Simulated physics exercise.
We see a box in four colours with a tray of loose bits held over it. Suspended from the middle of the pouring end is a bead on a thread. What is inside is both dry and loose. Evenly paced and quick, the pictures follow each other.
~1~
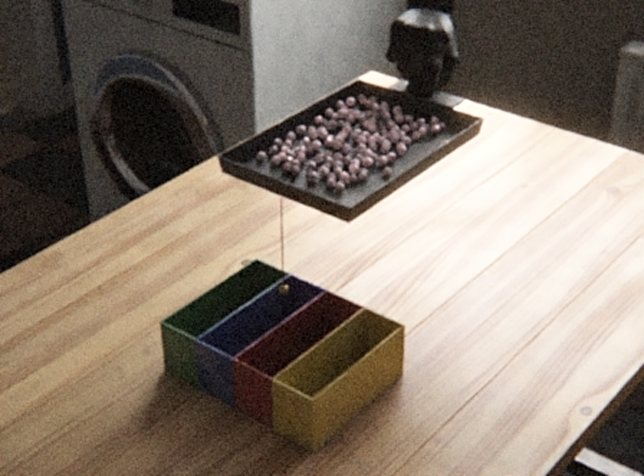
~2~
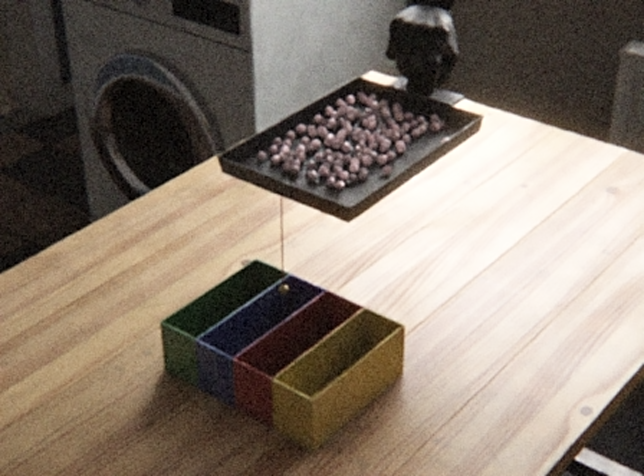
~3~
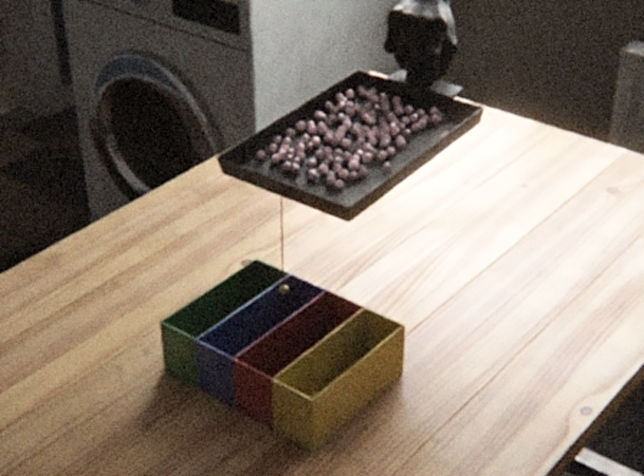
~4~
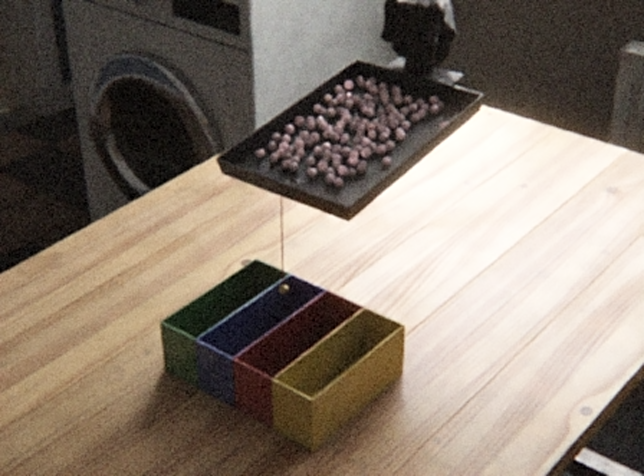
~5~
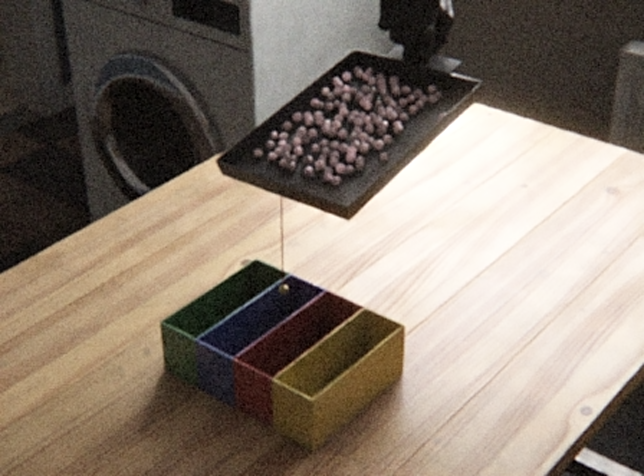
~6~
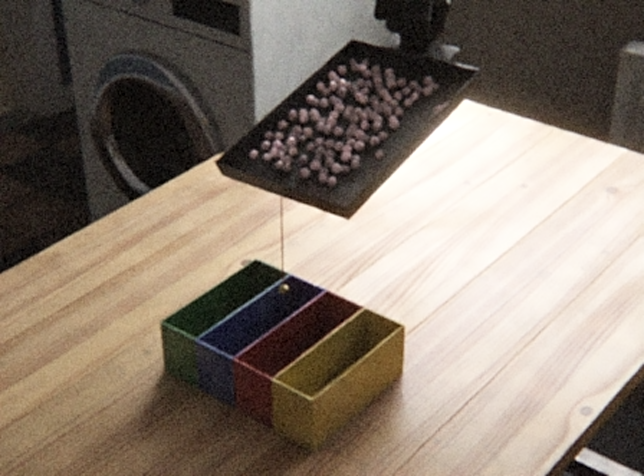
A dark tray of small pinkish balls gradually tilts above a four-coloured box.
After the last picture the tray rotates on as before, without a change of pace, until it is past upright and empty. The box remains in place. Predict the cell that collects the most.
I would say the green cell.
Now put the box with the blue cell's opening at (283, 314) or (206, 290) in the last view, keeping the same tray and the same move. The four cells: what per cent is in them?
40 %, 90 %.
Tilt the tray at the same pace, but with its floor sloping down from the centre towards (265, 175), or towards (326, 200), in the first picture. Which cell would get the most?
So, in order: That green cell, then yellow.
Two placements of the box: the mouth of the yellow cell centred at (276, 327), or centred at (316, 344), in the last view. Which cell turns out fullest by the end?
The blue cell, then that green cell.
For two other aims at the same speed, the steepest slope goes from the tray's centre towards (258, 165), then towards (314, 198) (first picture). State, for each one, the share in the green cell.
In turn some 40 and 0 per cent.
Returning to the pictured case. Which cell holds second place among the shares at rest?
Second place belongs to the blue one.
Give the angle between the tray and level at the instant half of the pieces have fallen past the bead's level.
100 degrees.
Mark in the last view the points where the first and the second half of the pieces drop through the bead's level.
Earlier half at (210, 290), later half at (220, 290).
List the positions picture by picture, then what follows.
In the first frame, corners of the pouring end at (221, 156) and (349, 206), level; middle of the load at (355, 138), sugar pearls; bead on its thread at (284, 290); green cell at (180, 350); blue cell at (216, 369); red cell at (254, 389); yellow cell at (293, 410).
In the second frame, corners of the pouring end at (221, 156) and (349, 206), level; middle of the load at (355, 136).
In the third frame, corners of the pouring end at (221, 157) and (348, 205), tipped barely, lowest at the left corner; middle of the load at (355, 132).
In the fourth frame, corners of the pouring end at (220, 158) and (347, 205), tipped a little, lowest at the left corner; middle of the load at (354, 125).
In the fifth frame, corners of the pouring end at (219, 159) and (346, 205), tipped a little, lowest at the left corner; middle of the load at (352, 120).
In the sixth frame, corners of the pouring end at (218, 161) and (345, 205), tipped a little, lowest at the left corner; middle of the load at (348, 115), all on the move; green cell at (180, 350); blue cell at (216, 369); red cell at (254, 389); yellow cell at (293, 410).
Soon after the last picture, tray tipped steeply; nearly all on the tray; a stray few in the green cell; a stray few falling or outside the box.
A little later, tray tipped right over; about half on the tray; a small part in the green cell; a stray few in the blue cell; about a third falling or outside the box.
Later still, tray tipped past a quarter turn; about half in the green cell; about a quarter in the blue cell; a stray few in the red cell; a stray few in the yellow cell; about a third falling or outside the box.
By the end, tray tipped past a quarter turn; about half in the green cell; about a quarter in the blue cell; a stray few in the red cell; a stray few in the yellow cell; about a third outside the box.
